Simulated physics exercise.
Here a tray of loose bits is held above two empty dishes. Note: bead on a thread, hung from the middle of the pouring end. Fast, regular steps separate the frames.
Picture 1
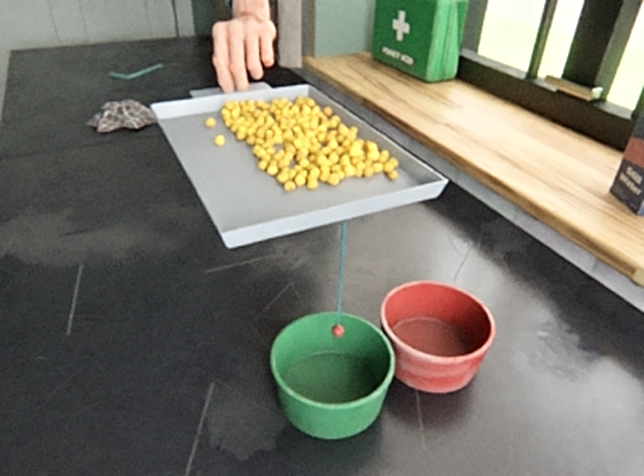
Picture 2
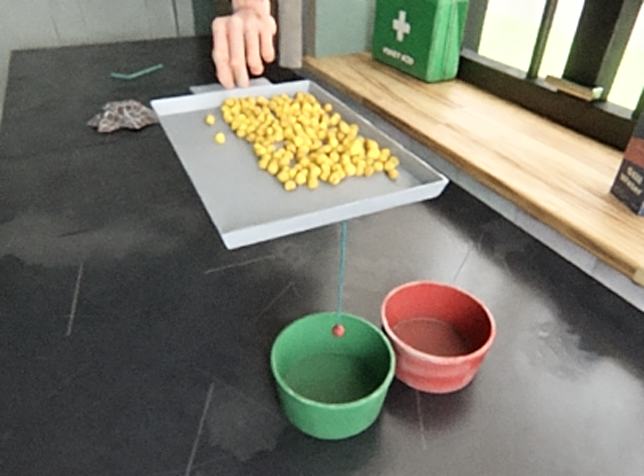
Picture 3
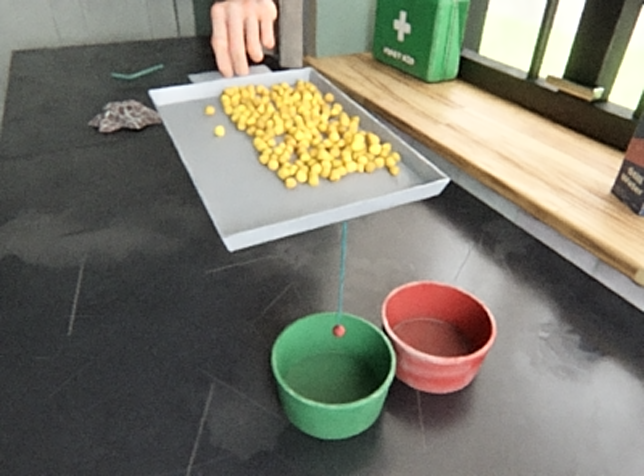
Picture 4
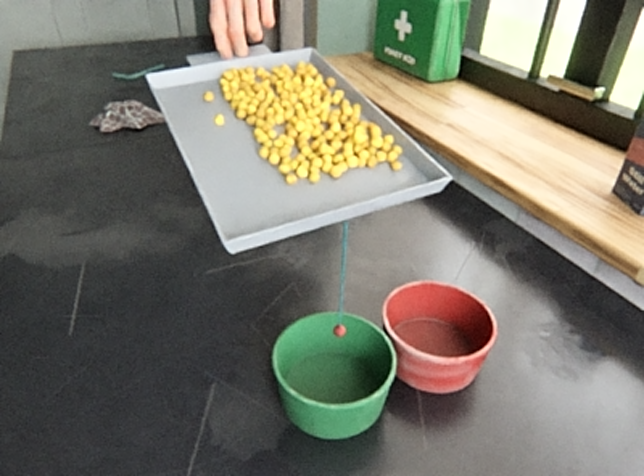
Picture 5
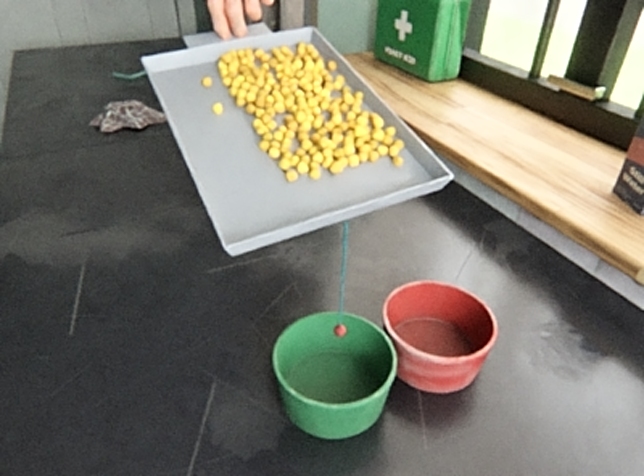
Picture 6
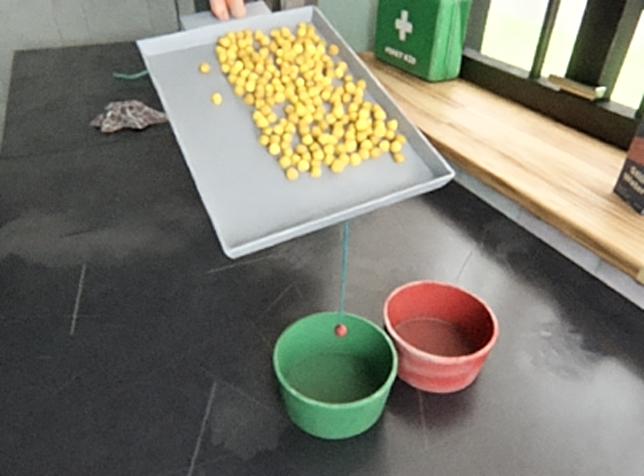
A gray tray of yellow puffed bits, held by a hand at its far end, gradually tilts as that end rises and its near left corner dips slightly, above empty green and red dishes and a bead hanging on a thread.
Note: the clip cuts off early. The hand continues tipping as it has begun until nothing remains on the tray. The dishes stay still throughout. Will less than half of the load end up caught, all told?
Looks like the dishes end up with a minority of it in the end.
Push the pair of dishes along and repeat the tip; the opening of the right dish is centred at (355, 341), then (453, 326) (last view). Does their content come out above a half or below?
Held in all, by try: A larger portion, then a smaller portion.
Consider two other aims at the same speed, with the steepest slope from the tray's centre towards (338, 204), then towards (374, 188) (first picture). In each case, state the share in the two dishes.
Lab note: Try 1 = 50 %, try 2 = 90 %.
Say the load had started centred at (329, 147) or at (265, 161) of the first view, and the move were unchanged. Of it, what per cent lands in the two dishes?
20 % and 30 %.
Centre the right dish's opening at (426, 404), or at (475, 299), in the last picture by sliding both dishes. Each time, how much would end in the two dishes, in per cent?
Around 30 and then 0 per cent.
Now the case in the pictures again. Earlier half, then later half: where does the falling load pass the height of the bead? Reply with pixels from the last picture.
First part (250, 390), rest (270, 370).
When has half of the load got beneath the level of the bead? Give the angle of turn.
The tilt then is about 100°.
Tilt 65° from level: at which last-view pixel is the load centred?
I'd mark the middle close to (279, 229).
Soon after the last picture, tray tipped steeply; most on the tray; a stray few outside both; about a quarter in the air.
A little later, tray tipped past a quarter turn; a small part on the tray; a small part in the left dish; about half outside both; about a quarter in the air.
Later still, tray tipped past a quarter turn; about a quarter in the left dish; most outside both.
At rest, tray tipped past a quarter turn; about a quarter in the left dish; none in the right dish; most outside both.
